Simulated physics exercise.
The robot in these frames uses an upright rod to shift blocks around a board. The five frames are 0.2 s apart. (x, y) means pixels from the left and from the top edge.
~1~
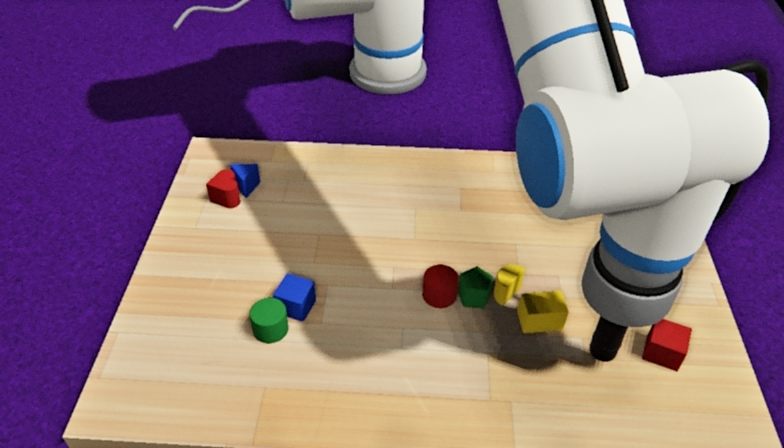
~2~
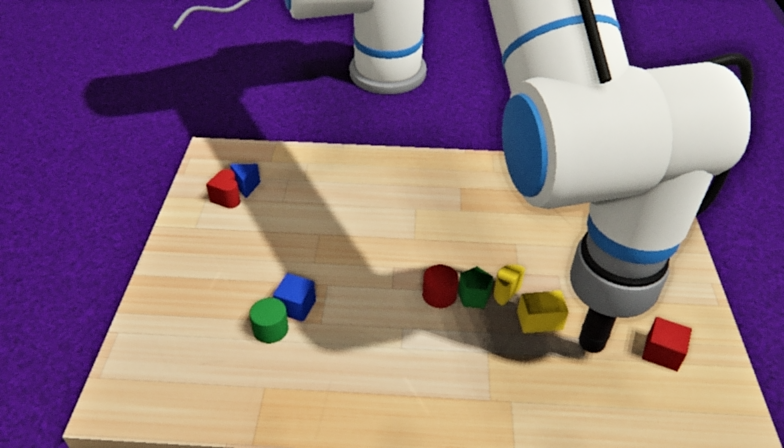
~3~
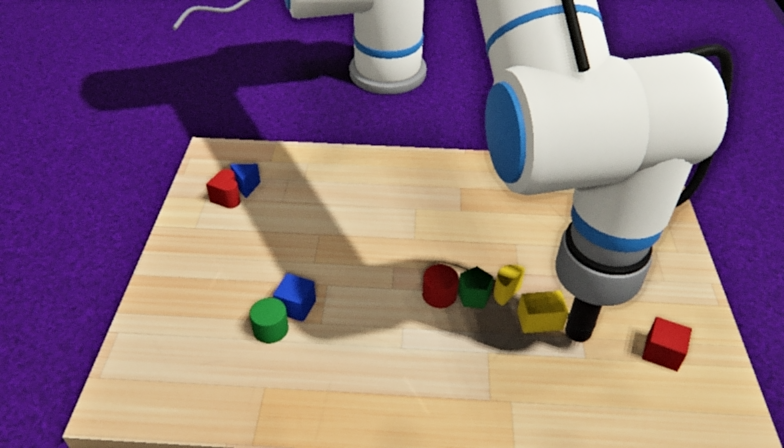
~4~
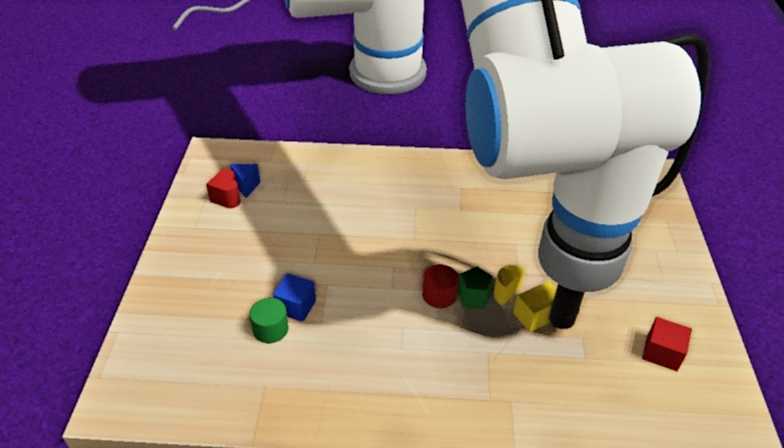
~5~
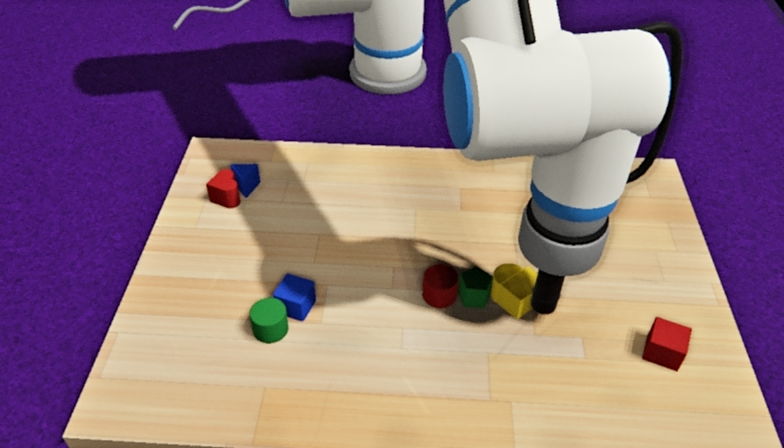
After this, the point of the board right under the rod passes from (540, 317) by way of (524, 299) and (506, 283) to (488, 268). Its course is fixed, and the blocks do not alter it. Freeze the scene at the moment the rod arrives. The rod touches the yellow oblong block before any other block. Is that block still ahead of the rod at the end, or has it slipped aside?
Carried ahead at the end.
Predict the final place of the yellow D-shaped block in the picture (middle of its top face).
The middle of its upper face will lie at (457, 224).
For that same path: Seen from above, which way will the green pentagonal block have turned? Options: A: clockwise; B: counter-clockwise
I choose B.
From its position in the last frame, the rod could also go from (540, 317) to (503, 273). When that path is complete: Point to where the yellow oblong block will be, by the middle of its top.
It should be at about (486, 242).
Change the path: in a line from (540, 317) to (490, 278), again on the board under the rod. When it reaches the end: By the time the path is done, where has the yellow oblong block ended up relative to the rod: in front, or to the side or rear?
Kept ahead.
What follows on the original path. Halfway along, rod (518, 278); red circular block (437, 277); green pentagonal block (471, 272), turned 45° anticlockwise; yellow D-shaped block (483, 245); yellow oblong block (500, 256).
At the end, rod (490, 256); red circular block (437, 277); green pentagonal block (471, 272), turned 45° anticlockwise; yellow D-shaped block (457, 224); yellow oblong block (473, 235).
